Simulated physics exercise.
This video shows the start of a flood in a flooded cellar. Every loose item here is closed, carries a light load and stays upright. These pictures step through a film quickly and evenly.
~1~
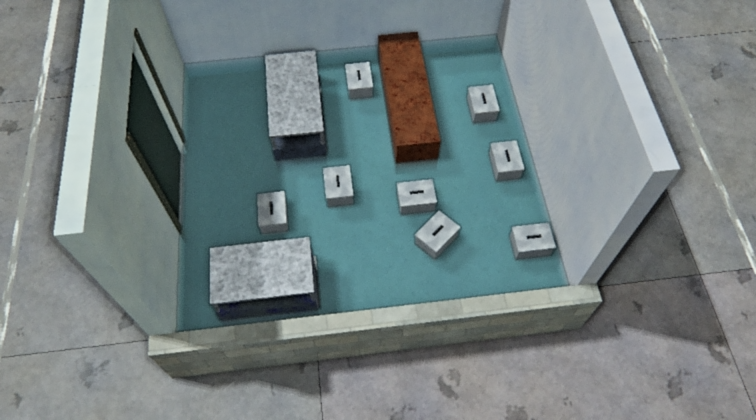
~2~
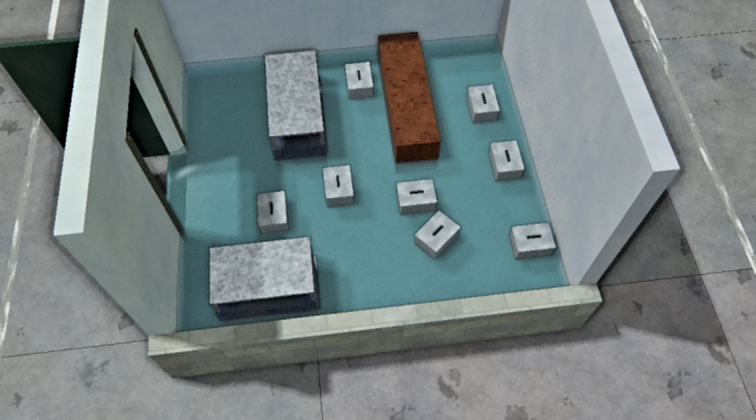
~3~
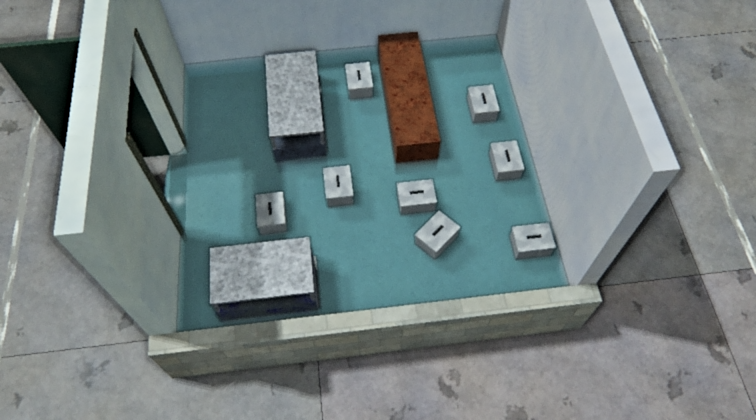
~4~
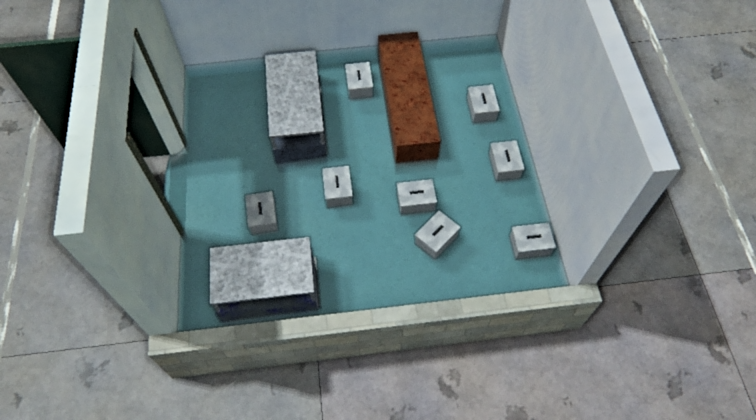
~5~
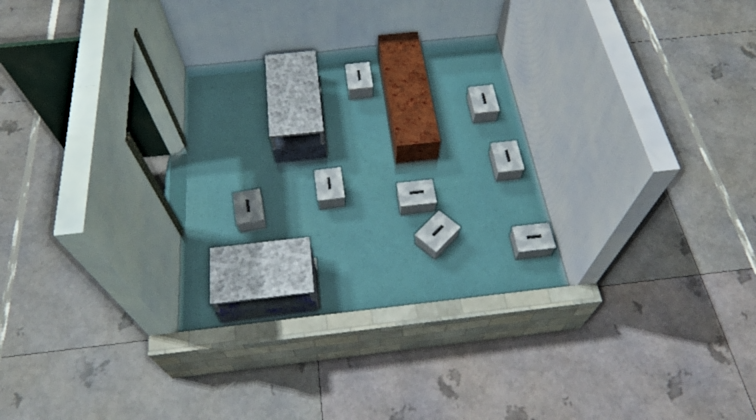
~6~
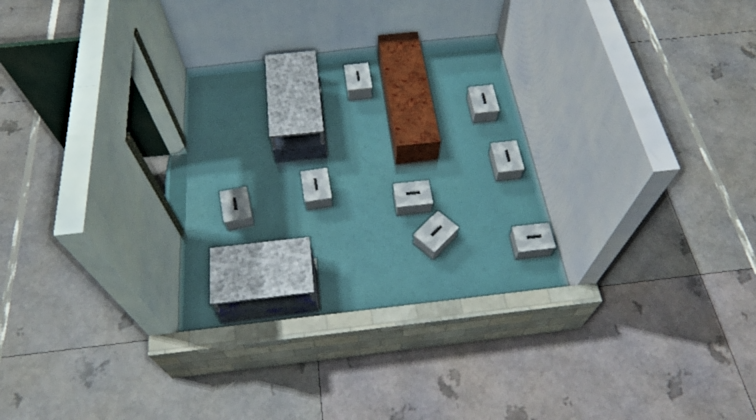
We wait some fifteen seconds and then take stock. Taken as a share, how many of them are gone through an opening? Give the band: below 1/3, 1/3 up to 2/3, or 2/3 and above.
The portion will probably sit in the middle band.
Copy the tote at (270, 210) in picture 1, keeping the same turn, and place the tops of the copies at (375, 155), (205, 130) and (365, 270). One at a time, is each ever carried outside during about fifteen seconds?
In order, the first is escaping, the second escaping, the third escaping.
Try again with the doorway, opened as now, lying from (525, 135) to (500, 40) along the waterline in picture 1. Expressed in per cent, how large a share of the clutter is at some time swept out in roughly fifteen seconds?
Result: Roughly 80 per cent.
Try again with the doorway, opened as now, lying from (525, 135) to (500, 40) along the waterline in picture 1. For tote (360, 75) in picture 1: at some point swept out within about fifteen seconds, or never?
My call: Still in.
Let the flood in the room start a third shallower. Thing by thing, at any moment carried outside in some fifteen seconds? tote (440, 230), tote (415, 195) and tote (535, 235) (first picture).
One by one: Leaves, leaves, never escapes.
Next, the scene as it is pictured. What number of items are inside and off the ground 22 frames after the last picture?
Tally: 4.
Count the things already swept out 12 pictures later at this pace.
Tally: 2.
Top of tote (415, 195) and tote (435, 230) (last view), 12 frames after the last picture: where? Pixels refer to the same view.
Close to (248, 181), and close to (317, 206).
A moment on, 0 of 8 are out; 8 afloat.
Next, 2 of 8 are out; 6 afloat.
Later, 4 of 8 are out; 4 afloat.
In the end, 4 of 8 are out; 4 afloat.
